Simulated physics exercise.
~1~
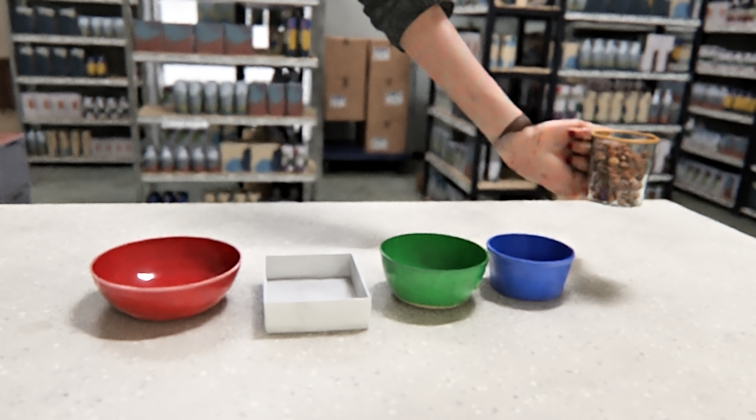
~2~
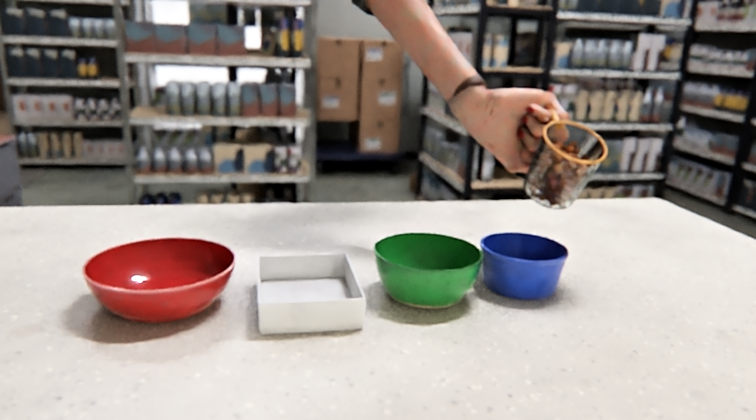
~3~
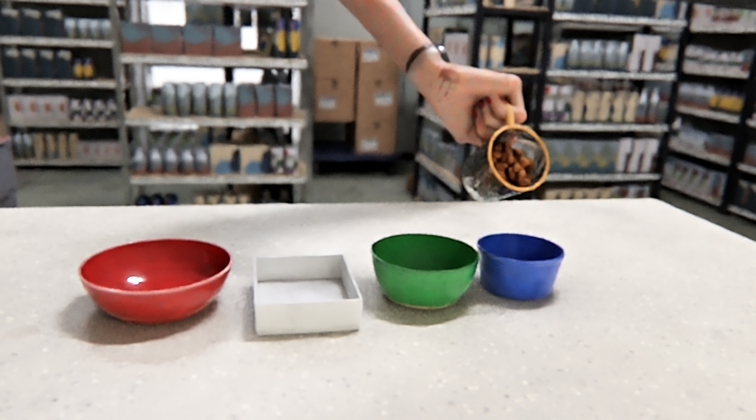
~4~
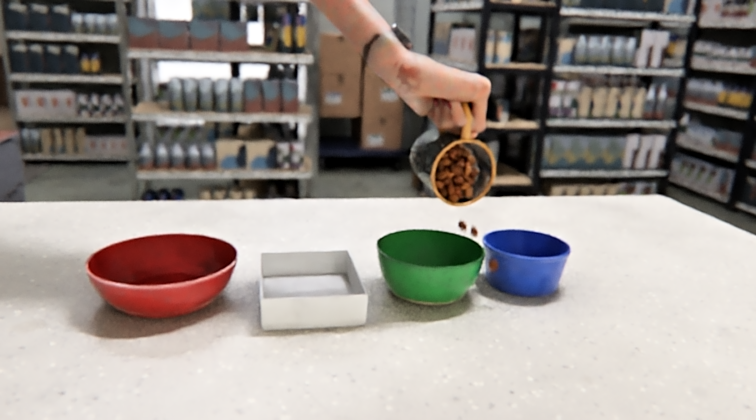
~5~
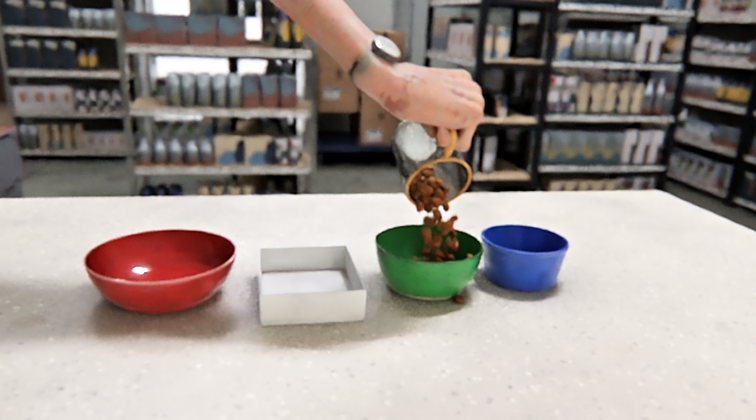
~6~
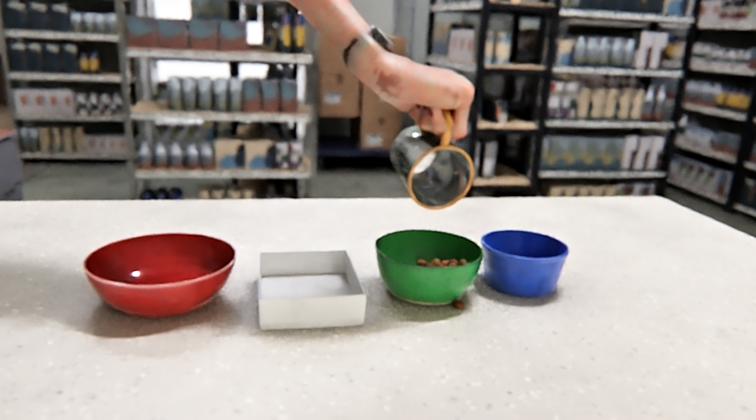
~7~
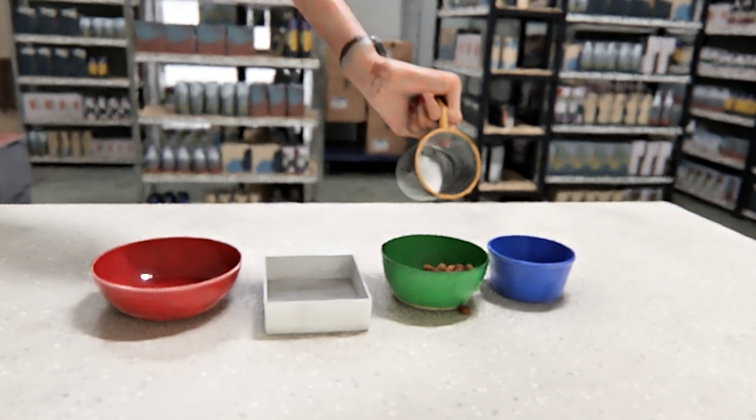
A hand holding a clear cup of brown kibble moves in from the right over a pale speckled counter, seen from the front and slightly above, with stocked shelves and cardboard boxes behind. Below, from left to right, sit a red bowl, a square white tin, a green bowl and a blue dish. The hand carries the cup leftward, tipping it until a few bits fall near the blue dish. It tilts further over the green bowl, and the kibble pours out in a stream. The hand then turns the emptied cup partway back and holds it above the green bowl, where the kibble rests, while the tin, red bowl and blue dish appear empty.
